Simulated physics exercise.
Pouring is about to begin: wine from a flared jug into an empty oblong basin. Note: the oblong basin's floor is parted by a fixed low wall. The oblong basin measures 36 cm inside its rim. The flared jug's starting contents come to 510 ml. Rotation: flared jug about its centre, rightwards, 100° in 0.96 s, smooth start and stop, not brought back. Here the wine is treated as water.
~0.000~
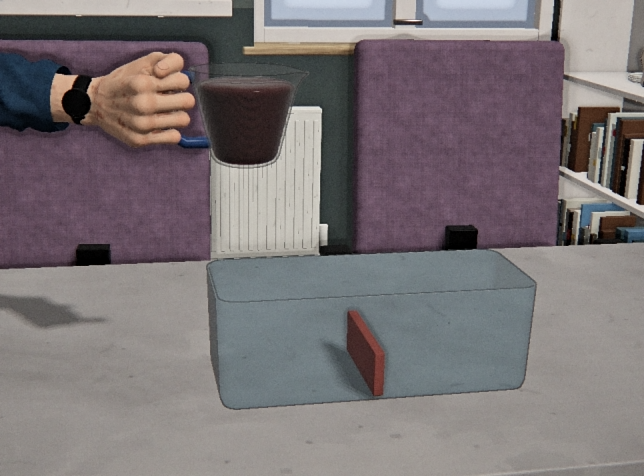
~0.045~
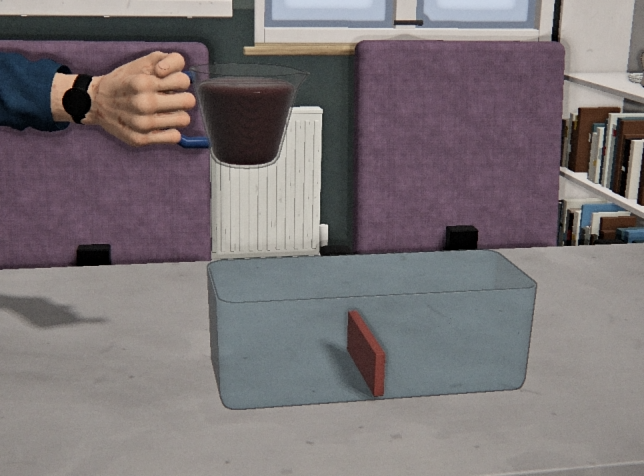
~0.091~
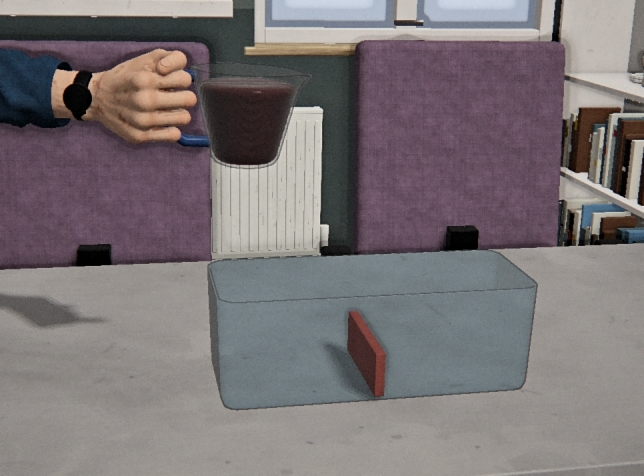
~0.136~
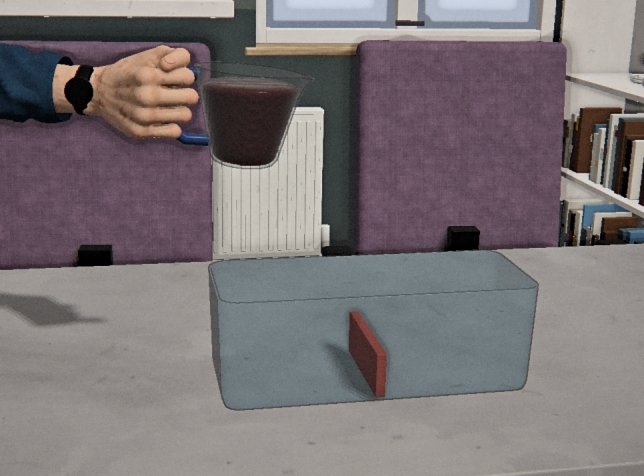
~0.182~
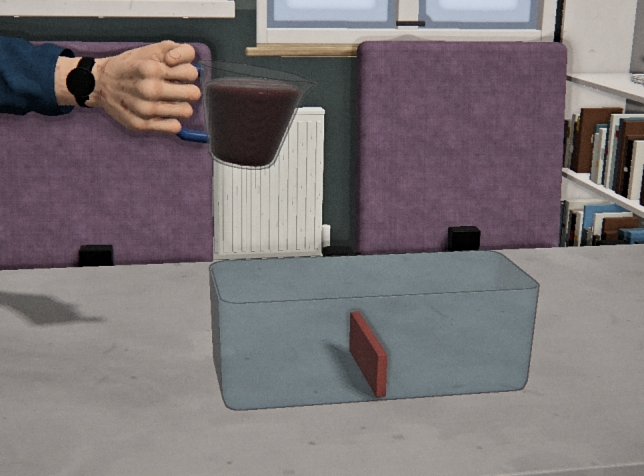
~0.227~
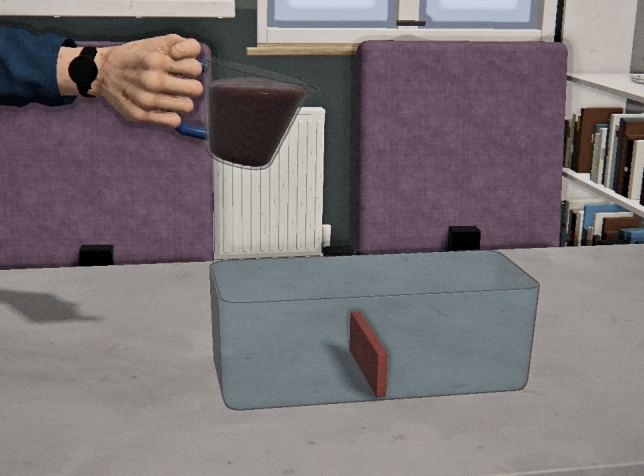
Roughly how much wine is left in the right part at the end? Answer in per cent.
Roughly 57 per cent is left in the right part.
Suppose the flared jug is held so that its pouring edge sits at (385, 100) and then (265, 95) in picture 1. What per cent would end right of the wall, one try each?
About 95 %, then about 5 %.
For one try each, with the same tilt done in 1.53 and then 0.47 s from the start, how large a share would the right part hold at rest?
Near 65 in a hundred on the first go and near 35 in a hundred on the second.
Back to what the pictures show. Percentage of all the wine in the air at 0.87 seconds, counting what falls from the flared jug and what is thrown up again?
About 22 per cent.
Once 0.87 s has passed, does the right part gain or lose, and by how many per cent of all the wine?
It ends up higher by roughly 7.
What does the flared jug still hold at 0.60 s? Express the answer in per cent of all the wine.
Around 64 percent.
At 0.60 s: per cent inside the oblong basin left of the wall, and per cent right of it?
Left roughly 2 per cent, right roughly 5.
Then, 0.60 s in, the tilt is 69° and 64 per cent is still to pour, 2 is left of the wall and 5 right of it.
Then, 0.87 s in, the tilt is 98° and 11 per cent is still to pour, 17 is left of the wall and 50 right of it.
Then, 1.15 s in, the tilt is 100° and 0 per cent is still to pour, 42 is left of the wall and 56 right of it.
Then, 1.46 s in, the tilt is 100° and 0 per cent is still to pour, 42 is left of the wall and 57 right of it.
Finally, 42 per cent lies left of the wall, 57 right of it and 2 outside.
